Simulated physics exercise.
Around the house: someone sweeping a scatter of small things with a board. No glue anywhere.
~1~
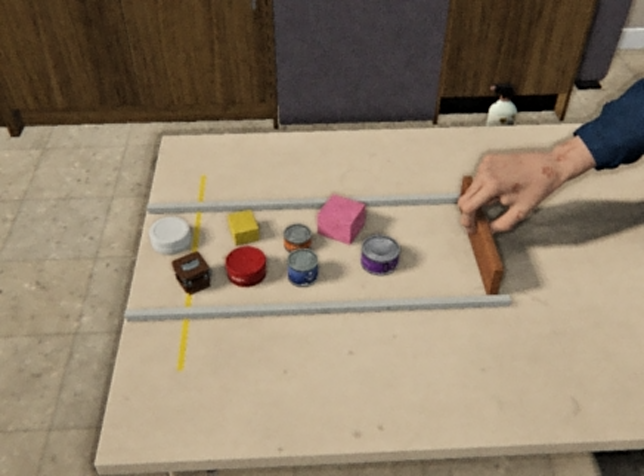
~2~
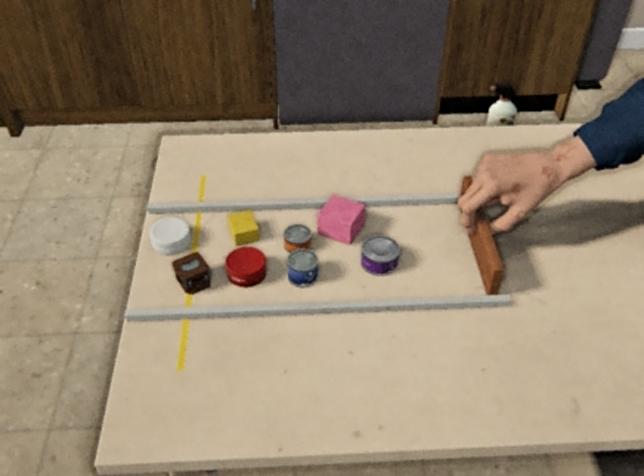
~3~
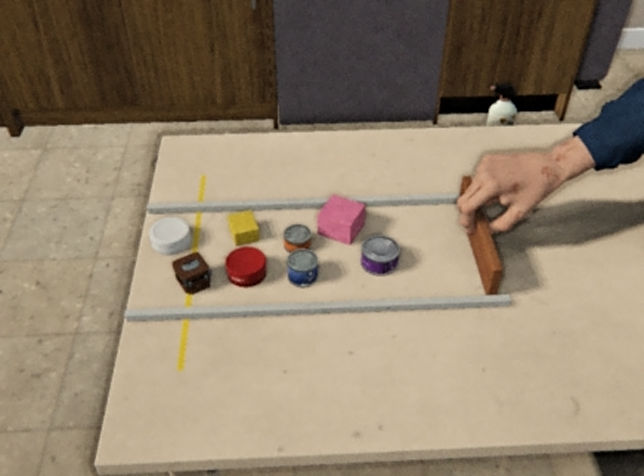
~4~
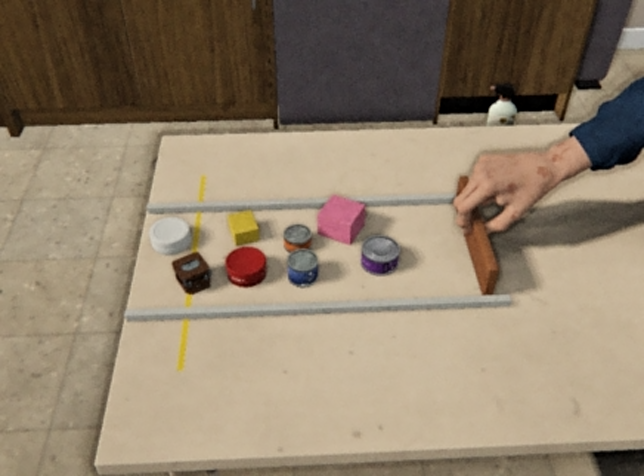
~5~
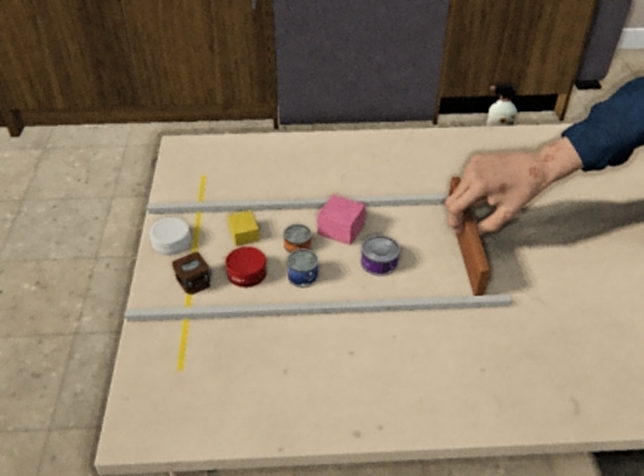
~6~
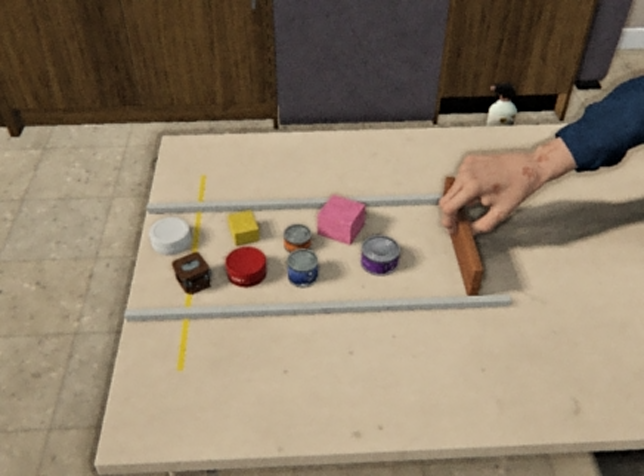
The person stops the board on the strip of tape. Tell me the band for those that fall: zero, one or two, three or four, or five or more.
Here the number that fall off is one or two.
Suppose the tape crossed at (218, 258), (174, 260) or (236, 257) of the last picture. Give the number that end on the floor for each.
The counts: 1, 5 and 0.
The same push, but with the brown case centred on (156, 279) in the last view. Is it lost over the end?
It goes over.
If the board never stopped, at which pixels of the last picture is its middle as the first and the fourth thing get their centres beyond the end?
About (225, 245), then (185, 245).
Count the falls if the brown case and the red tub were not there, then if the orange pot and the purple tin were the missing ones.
Fallen: 1, and 1 in the other try.
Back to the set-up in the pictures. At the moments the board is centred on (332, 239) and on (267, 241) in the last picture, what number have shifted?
First 4, then 7.
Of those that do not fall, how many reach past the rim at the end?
It comes to 3.
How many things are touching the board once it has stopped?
It touches 3.
Soon after, none off yet; white lid at rest near (171, 236); brown case at rest near (192, 274); yellow block at rest near (244, 228).
In the end, the number that fall off is one or two; gone, brown case and white lid.
